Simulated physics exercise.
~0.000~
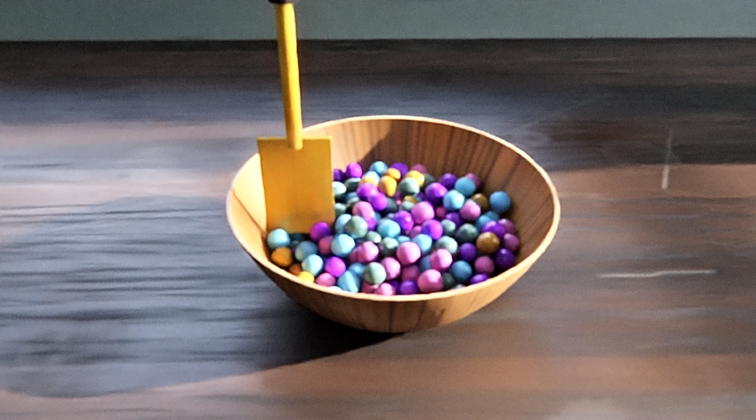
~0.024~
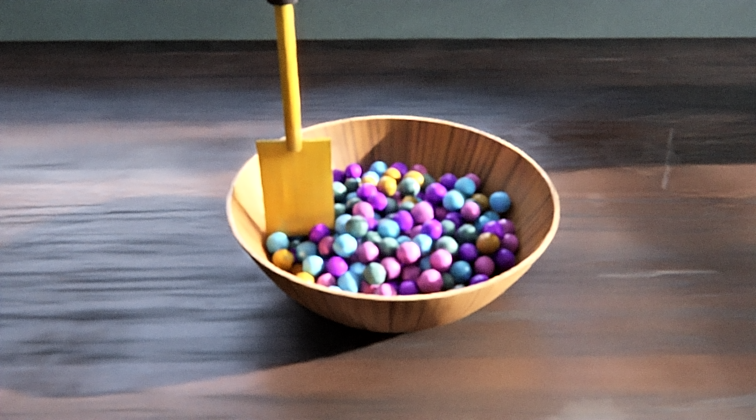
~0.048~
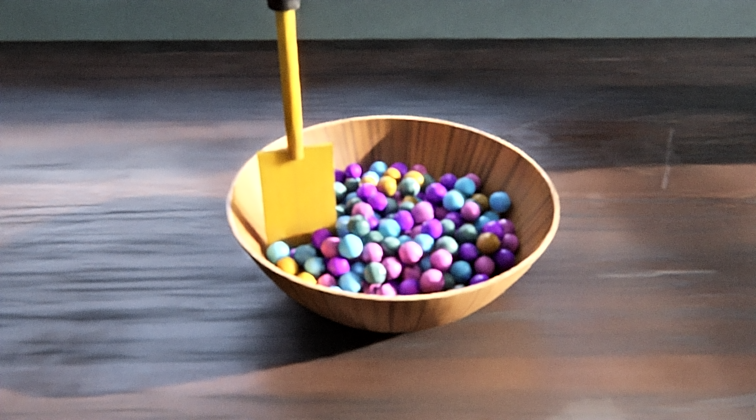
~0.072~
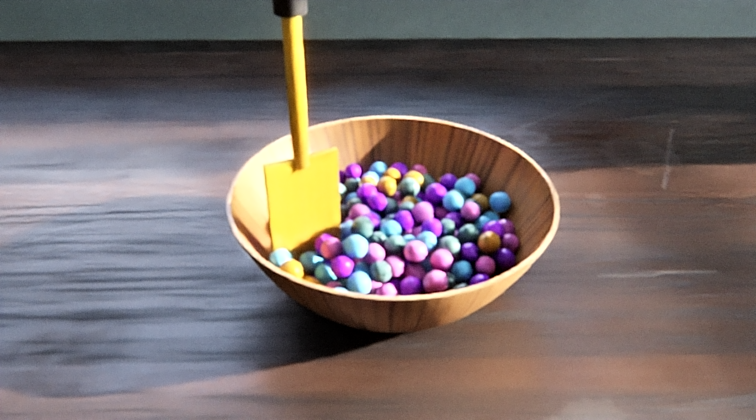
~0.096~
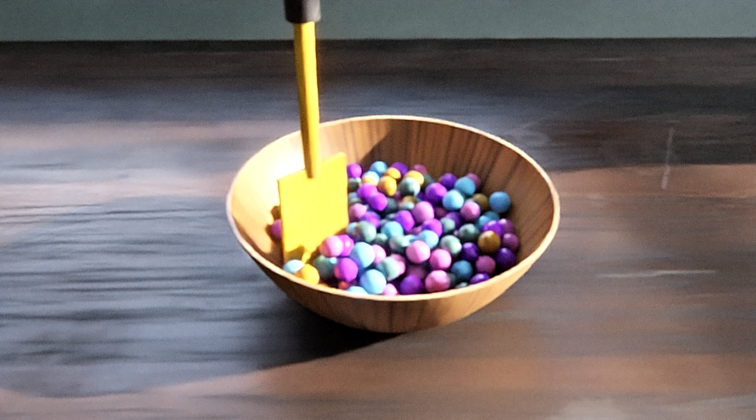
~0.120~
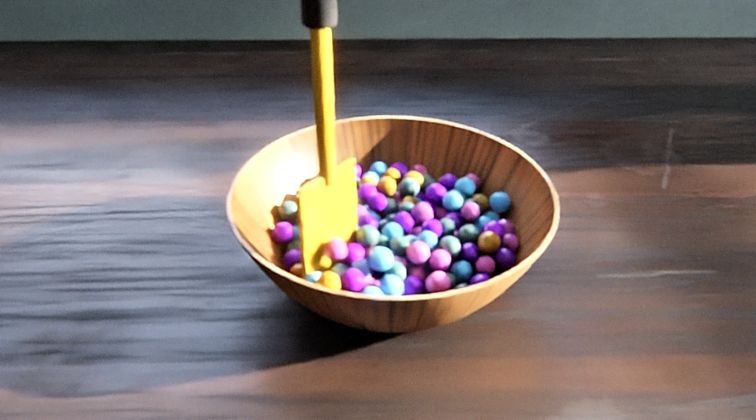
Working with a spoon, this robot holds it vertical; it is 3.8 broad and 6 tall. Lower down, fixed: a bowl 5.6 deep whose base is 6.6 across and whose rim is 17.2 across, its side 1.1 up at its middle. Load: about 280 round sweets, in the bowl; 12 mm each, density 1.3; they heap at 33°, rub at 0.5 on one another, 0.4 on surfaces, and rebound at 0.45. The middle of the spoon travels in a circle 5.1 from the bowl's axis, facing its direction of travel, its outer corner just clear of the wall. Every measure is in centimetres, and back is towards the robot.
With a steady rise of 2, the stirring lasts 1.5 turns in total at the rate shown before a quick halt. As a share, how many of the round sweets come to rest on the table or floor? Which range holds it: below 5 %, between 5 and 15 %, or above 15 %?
It lies between 5 and 15 %.
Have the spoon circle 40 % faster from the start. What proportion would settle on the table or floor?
In that case, close to 15 in a hundred.
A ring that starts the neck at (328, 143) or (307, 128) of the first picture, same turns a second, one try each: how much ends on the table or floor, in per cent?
Near 5 per cent and near 15 per cent, in that order.
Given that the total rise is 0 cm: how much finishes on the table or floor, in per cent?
About 20 percent.
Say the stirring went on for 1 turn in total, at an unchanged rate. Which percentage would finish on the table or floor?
Roughly 5 percent would end up there.
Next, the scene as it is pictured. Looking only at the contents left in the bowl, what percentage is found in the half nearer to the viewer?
About 55 %.
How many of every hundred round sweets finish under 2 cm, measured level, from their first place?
About 55 percent.
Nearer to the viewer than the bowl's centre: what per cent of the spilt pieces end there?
Close to 30 percent, I reckon.
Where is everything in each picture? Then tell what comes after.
The first picture shows spoon neck at (292, 111), 0° round; upper third of the load around (400, 225), from x 280 to 510, top at y 170; 282 in the bowl.
The second picture shows spoon neck at (292, 113), 4° round; upper third of the load around (395, 226), from x 280 to 510, top at y 170.
The third picture shows spoon neck at (293, 121), 14° round; upper third of the load around (391, 226), from x 280 to 510, top at y 170.
The fourth picture shows spoon neck at (299, 129), 26° round; upper third of the load around (397, 228), from x 280 to 510, top at y 170.
The fifth picture shows spoon neck at (310, 138), 38° round; upper third of the load around (399, 229), from x 280 to 510, top at y 170.
The sixth picture shows spoon neck at (326, 145), 50° round; upper third of the load around (399, 229), from x 285 to 510, top at y 170; 282 in the bowl.
After 0.50 s, 242° round, highest piece 8 above the table; 271 in the bowl, 8 on the table or floor, 3 in flight or on the tool.
After 0.88 s, 74° round, highest piece 6 above the table; 260 in the bowl, 20 on the table or floor, 2 in flight or on the tool.
After 1.27 s, 180° round, highest piece 5 above the table; 260 in the bowl, 22 on the table or floor.
After 1.97 s, 180° round, highest piece 5 above the table; 260 in the bowl, 22 on the table or floor.
At rest, 260 in the bowl, 22 on the table or floor. That is 8 % on the table or floor.
